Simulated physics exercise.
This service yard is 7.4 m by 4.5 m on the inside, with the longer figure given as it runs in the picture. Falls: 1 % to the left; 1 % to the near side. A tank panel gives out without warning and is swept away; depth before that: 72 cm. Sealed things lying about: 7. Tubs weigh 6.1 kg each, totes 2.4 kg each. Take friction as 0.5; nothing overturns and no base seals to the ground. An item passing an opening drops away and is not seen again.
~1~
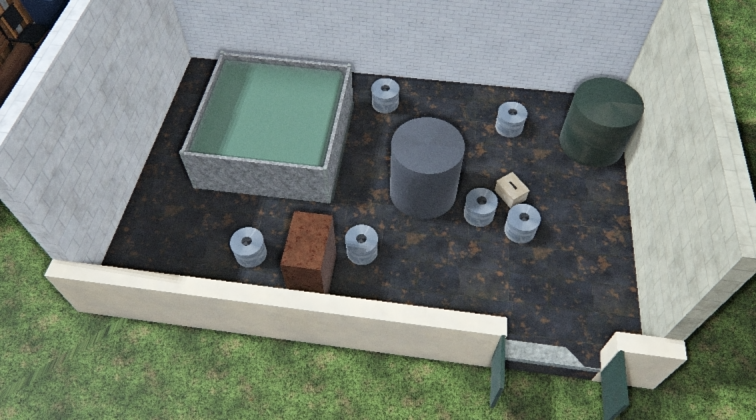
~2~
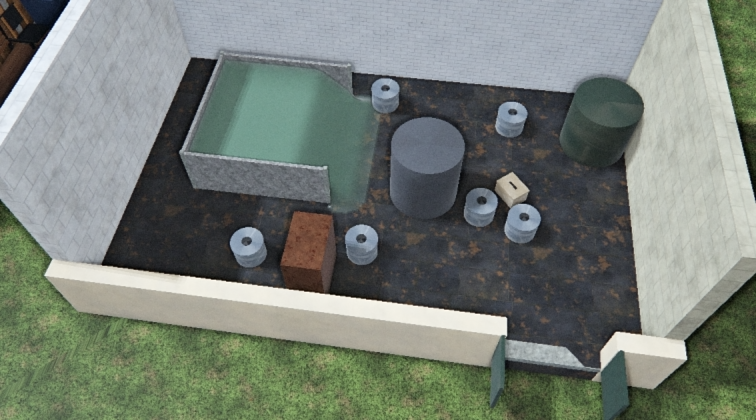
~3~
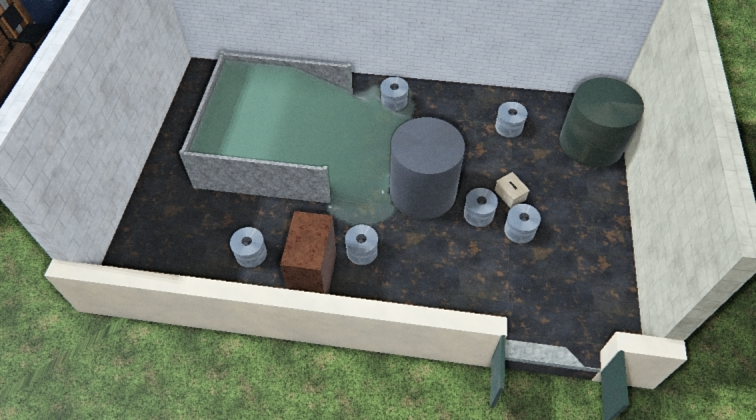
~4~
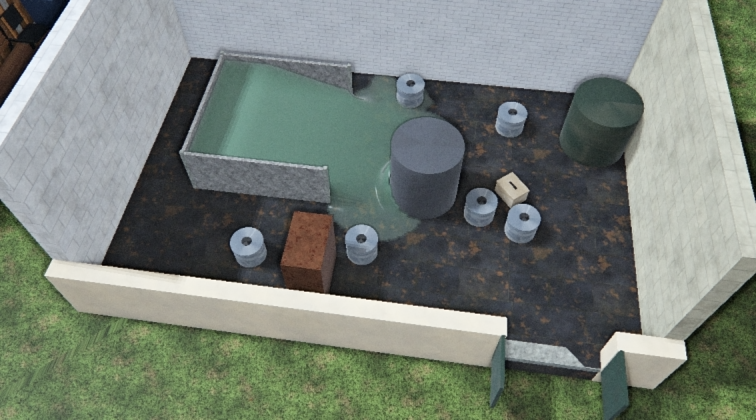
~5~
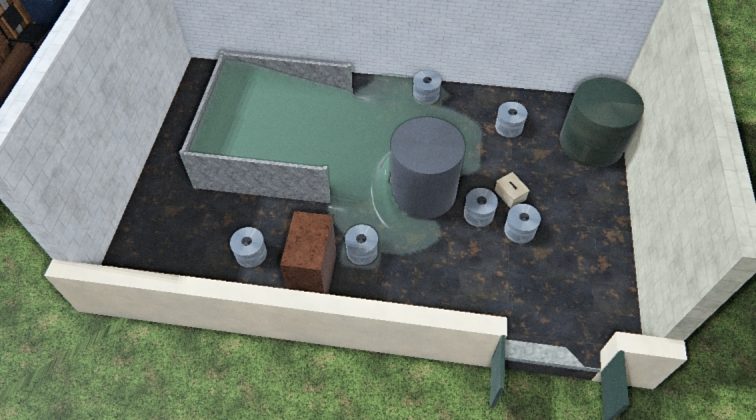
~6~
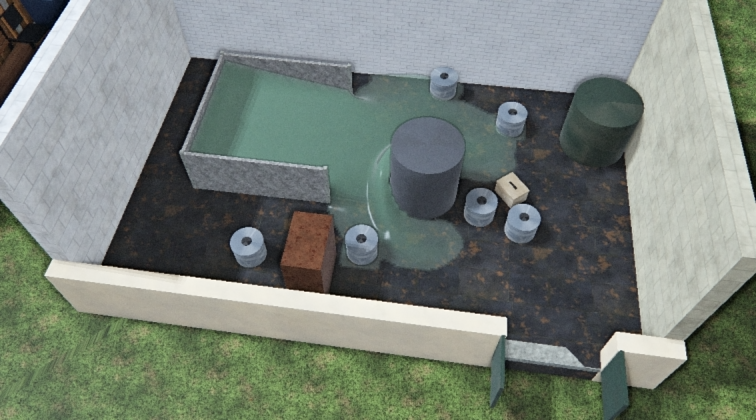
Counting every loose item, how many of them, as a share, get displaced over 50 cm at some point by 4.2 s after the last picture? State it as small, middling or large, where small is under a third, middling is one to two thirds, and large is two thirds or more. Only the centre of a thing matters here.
Large.
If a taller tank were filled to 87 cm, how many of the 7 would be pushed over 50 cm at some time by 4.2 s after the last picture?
Then 6 of them.
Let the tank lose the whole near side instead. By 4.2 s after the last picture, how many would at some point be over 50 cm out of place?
In that case 4 of them.
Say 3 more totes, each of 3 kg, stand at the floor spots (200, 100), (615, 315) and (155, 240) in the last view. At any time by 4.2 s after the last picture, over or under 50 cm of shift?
Reading them off in order: Not beyond, clears the mark, not beyond.
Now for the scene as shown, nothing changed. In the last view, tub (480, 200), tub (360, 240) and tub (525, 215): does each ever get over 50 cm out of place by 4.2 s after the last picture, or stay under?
Taking them in turn, the answers are greater, greater and greater.
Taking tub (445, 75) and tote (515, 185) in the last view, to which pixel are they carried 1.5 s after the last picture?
First one near (589, 83), second near (538, 200).
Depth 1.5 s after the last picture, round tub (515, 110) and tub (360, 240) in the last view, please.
First roughly 33 cm, second roughly 17 cm.
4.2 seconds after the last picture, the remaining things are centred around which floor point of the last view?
Centre of the remaining things: Roughly (437, 228).
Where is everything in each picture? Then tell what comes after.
A tub at (386, 88), on the bottom; a tub at (513, 112) rests on the ground; 4.1 m2 under water; 0 of 7 have shifted, in the first frame.
A tub at (386, 88), on the bottom; a tub at (513, 112), on the bottom; 5.2 m2 under water; 0 of 7 have shifted, in the second frame.
A tub at (395, 87), on the bottom, 15 cm from its start; a tub at (513, 112), on the bottom; 6.5 m2 under water; 1 of 7 have shifted, in the third frame.
A tub at (411, 84) rests on the ground, 42 cm from its start; a tub at (513, 112), on the bottom; water covers 7.7 m2; 1 of 7 have shifted, in the fourth frame.
A tub at (428, 80), on the bottom, 71 cm from its start; a tub at (513, 112) rests on the ground; 9.0 m2 under water; 1 of 7 have shifted, in the fifth frame.
A tub at (445, 76) rests on the ground, 100 cm from its start; a tub at (513, 112), on the bottom; water covers 10.4 m2; 1 of 7 have shifted, in the sixth frame.
Then, 0.4 s after the last picture 1 of 7 are over 50 cm from their spots; 0 afloat.
Then, 1.5 s after the last picture 3 of 7 are over 50 cm from their spots; 4 afloat.
Then, 2.8 s after the last picture 4 of 7 are over 50 cm from their spots; 4 afloat.
Then, 4.2 s after the last picture 5 of 7 are over 50 cm from their spots, and 6 have been at some point; 6 afloat.
